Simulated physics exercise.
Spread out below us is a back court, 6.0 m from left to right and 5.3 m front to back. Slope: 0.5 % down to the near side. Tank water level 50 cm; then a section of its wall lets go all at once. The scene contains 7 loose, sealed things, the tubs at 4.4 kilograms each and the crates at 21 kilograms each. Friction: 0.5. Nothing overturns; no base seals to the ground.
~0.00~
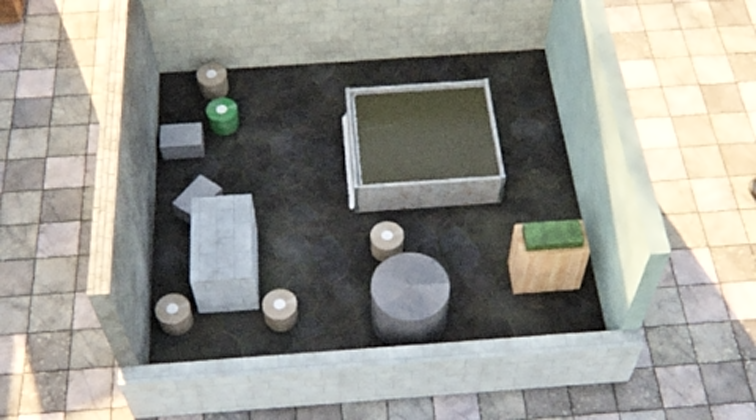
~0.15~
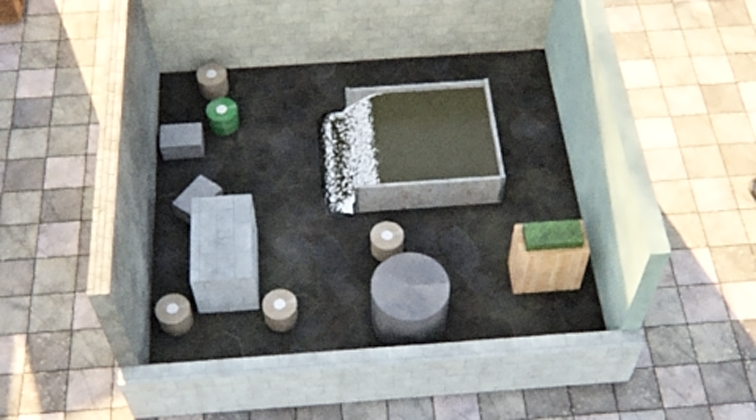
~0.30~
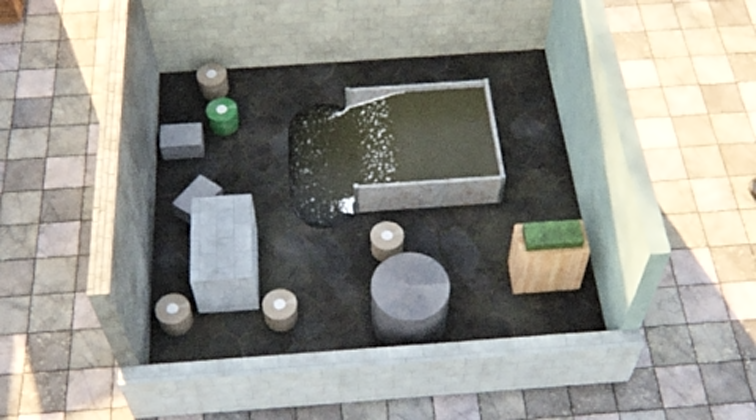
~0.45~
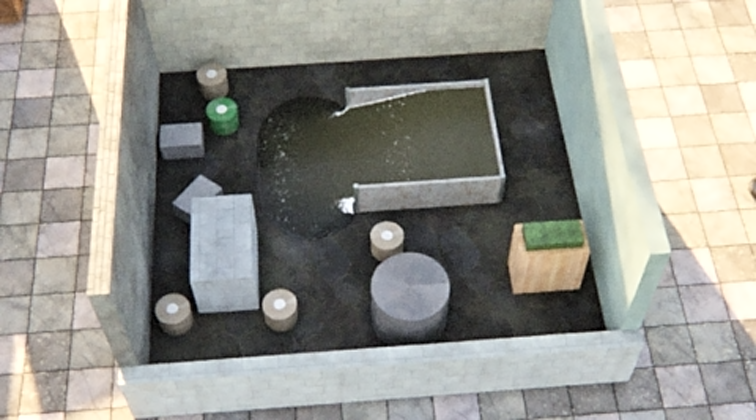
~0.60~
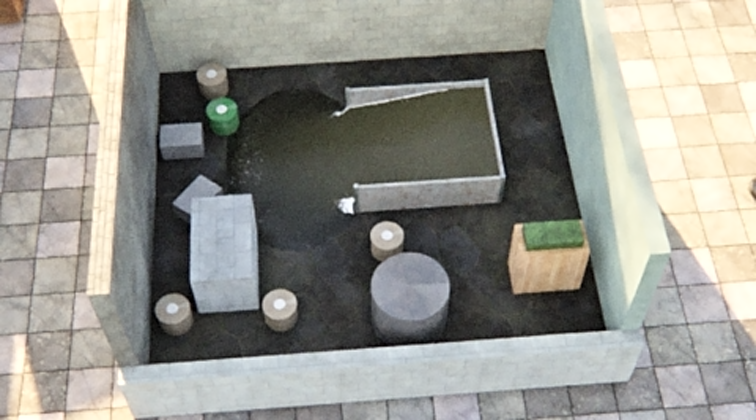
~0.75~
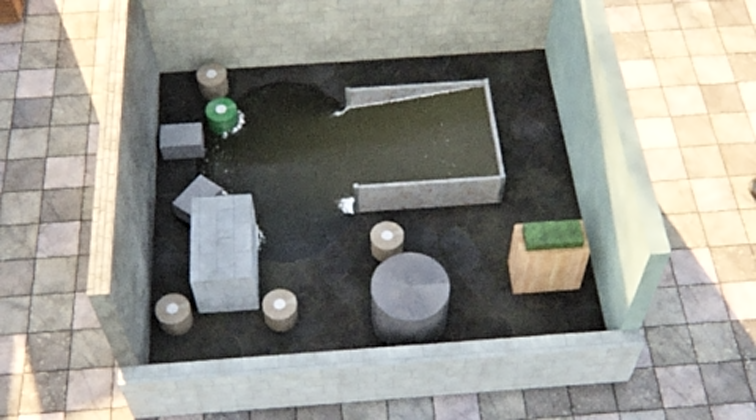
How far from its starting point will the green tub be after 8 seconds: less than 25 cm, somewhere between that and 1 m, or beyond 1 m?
It ends well away.
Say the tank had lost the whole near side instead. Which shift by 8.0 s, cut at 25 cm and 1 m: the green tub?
Result: The green tub remains where it was.
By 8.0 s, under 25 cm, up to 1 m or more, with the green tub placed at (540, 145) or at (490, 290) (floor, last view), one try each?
Run one, it gets moved partway; run two, it remains planted.
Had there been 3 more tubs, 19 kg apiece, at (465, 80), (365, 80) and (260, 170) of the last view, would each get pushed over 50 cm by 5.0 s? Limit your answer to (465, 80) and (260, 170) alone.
Taking them in order, they come out smaller and greater.
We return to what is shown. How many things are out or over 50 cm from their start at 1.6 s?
Tally: 1.
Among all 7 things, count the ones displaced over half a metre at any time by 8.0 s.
That comes to 7.
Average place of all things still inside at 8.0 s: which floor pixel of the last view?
Around (426, 216).
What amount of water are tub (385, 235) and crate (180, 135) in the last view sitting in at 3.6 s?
Depths: Near 0 cm, then near 18 cm.
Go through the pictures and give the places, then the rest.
The green tub at (222, 109), on the bottom; water covers 3.4 m2; 0 of 7 have shifted, in the first picture.
The green tub at (222, 109), on the bottom; 4.2 m2 under water; 0 of 7 have shifted, in the second picture.
The green tub at (222, 109), on the bottom; 5.2 m2 under water; 0 of 7 have shifted, in the third picture.
The green tub at (222, 109) rests on the ground; water covers 6.4 m2; 0 of 7 have shifted, in the fourth picture.
The green tub at (222, 109) rests on the ground; water covers 7.8 m2; 0 of 7 have shifted, in the fifth picture.
The green tub at (221, 109), on the bottom; water covers 8.9 m2; 0 of 7 have shifted, in the sixth picture.
After 1.6 s the green tub is near (169, 88), 0.9 m from its start, afloat; 3 afloat.
After 3.6 s the green tub is near (207, 63), 0.8 m from its start, afloat; 5 afloat.
After 5.6 s the green tub is near (334, 58), 1.9 m from its start, afloat; 4 afloat.
After 8.0 s the green tub is near (501, 50), 4.3 m from its start, afloat; 6 afloat.
